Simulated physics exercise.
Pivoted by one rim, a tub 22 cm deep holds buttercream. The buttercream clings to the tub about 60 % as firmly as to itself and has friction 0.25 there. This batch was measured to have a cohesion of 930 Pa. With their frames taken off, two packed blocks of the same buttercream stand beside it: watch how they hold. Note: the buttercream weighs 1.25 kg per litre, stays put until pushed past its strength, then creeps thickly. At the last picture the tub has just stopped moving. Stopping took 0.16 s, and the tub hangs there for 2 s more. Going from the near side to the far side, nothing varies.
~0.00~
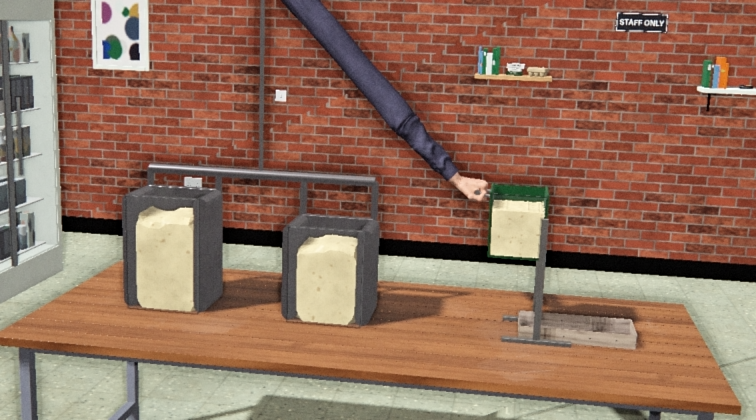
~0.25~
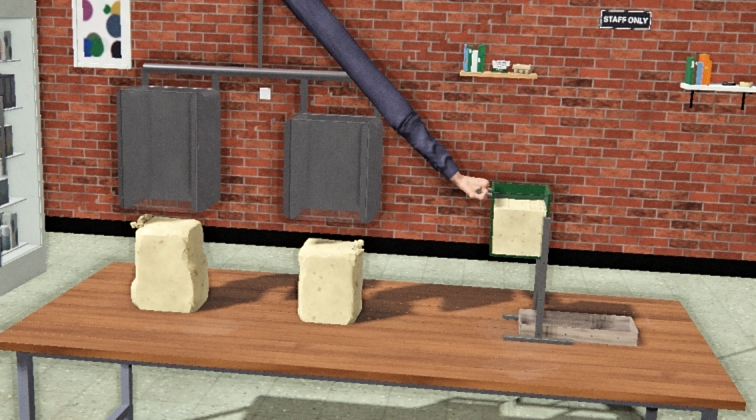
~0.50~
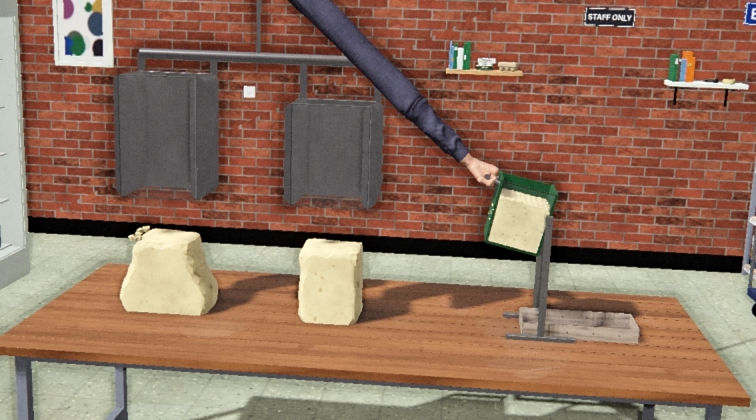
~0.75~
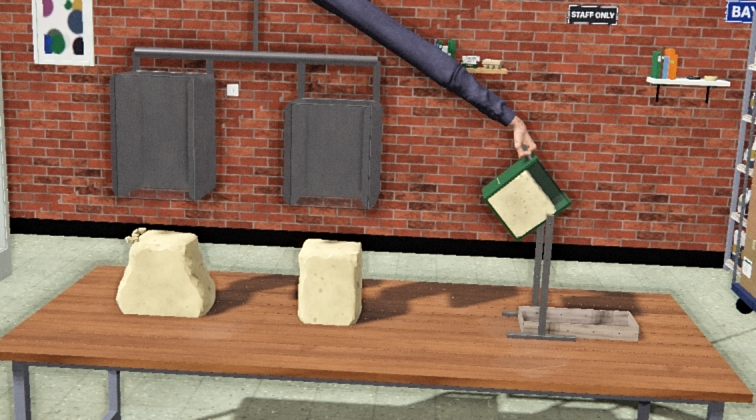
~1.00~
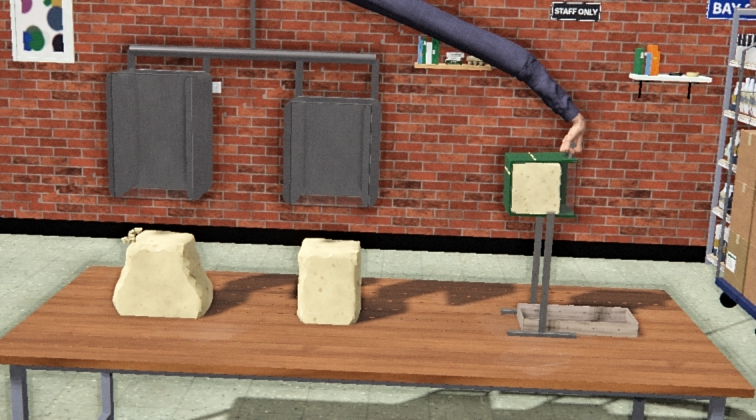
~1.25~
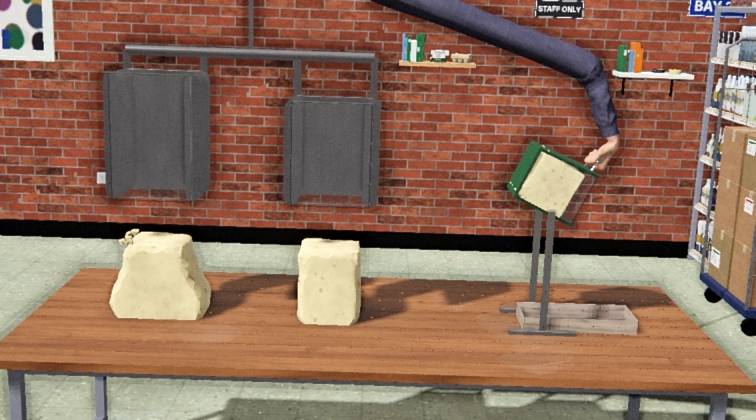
A long wooden table stands before a red brick wall in a storeroom, seen from the front and slightly above. Two grey casings enclose cream-coloured blocks at left and centre, while a dark-sleeved arm holds a green tub of buttercream on a stand at right. The casings lift away, the left block slumps wider, and the hand turns the tub clockwise as the camera drifts left around the table.
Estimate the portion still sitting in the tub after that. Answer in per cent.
The portion still in the tub is near 0 %.
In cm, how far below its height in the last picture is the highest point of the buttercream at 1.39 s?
Roughly 1 cm.
After 1.39 s, the tub is at 114 degrees and holds 100 %.
After 1.56 s, the tub is at 114 degrees and holds 90 %.
After 1.73 s, the tub is at 114 degrees and holds 40 %.
After 1.90 s, the tub is at 114 degrees and holds 0 %.
After 3.25 s, at the end, the tub is at 114 degrees and holds 0 %.
